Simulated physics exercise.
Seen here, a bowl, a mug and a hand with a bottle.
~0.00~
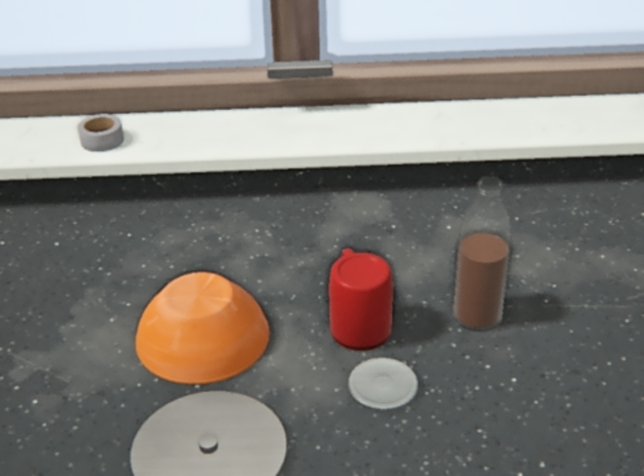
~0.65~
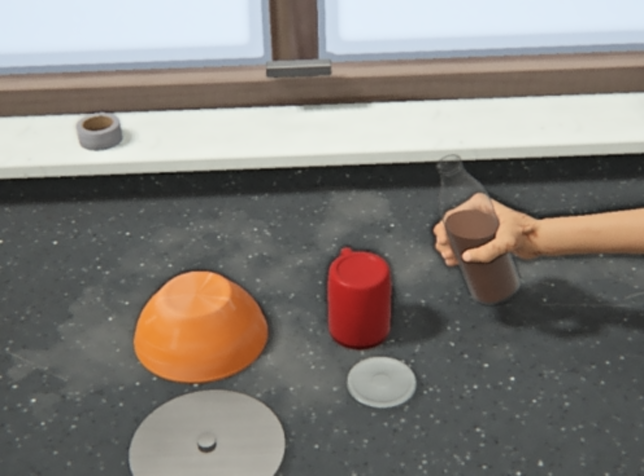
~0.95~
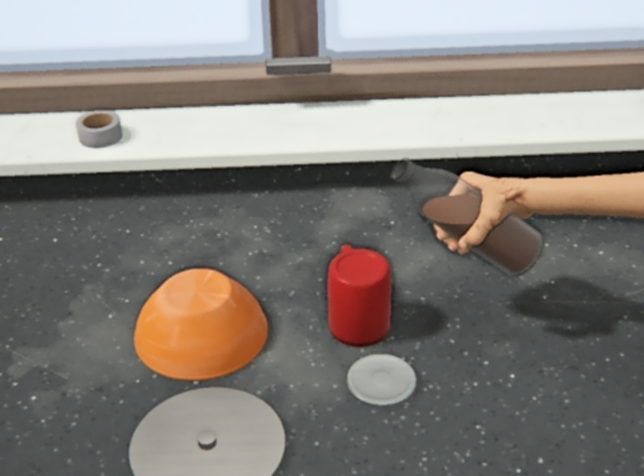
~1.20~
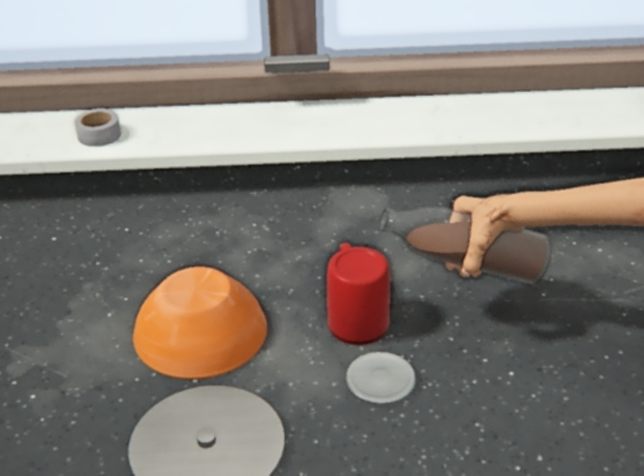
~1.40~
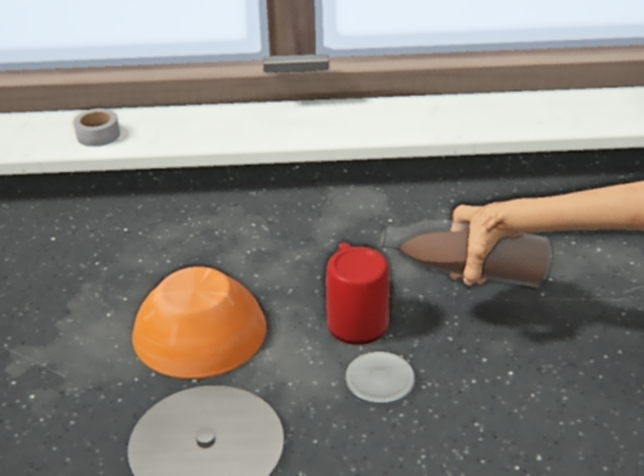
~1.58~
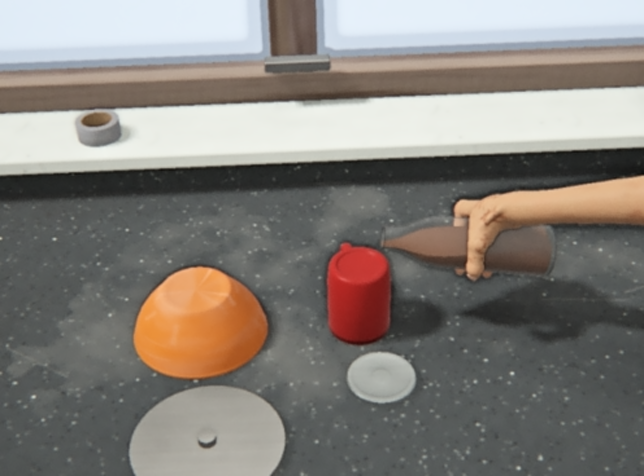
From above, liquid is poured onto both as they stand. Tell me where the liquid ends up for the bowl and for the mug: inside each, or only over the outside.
For the bowl, only outside it; for the mug, only outside it.
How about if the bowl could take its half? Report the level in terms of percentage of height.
My estimate is 30 %.
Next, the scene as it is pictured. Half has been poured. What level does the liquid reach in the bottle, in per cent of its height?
Roughly 25 per cent.
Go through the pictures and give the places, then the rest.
In the first frame, nothing is moving yet; bottle (484, 251) about half full; mug (361, 303) upside down; bowl (200, 318) upside down.
In the second frame, the bottle is picked up; bottle (473, 227) tipped 20° with all of its load; mug (360, 302) upside down.
The third frame shows tilting; bottle (463, 211) tipped 50° with all of its load; bowl (199, 314) upside down.
The fourth frame shows no stream yet; bottle (461, 239) tipped 70° with all of its load; mug (359, 297) upside down.
The fifth frame shows still nothing leaves it; bottle (461, 249) tipped 75° with all of its load; bowl (197, 313) upside down.
The sixth frame shows on the point of pouring; bottle (463, 243) tipped 80° with all of its load; mug (359, 297) upside down; bowl (199, 313) upside down.
By 2.3 s, it runs off the upturned base of the mug.
By 3.2 s, it runs off the upturned base of the bowl.
By 4.6 s, the mug is empty, in a puddle; the bowl is empty, in a puddle.
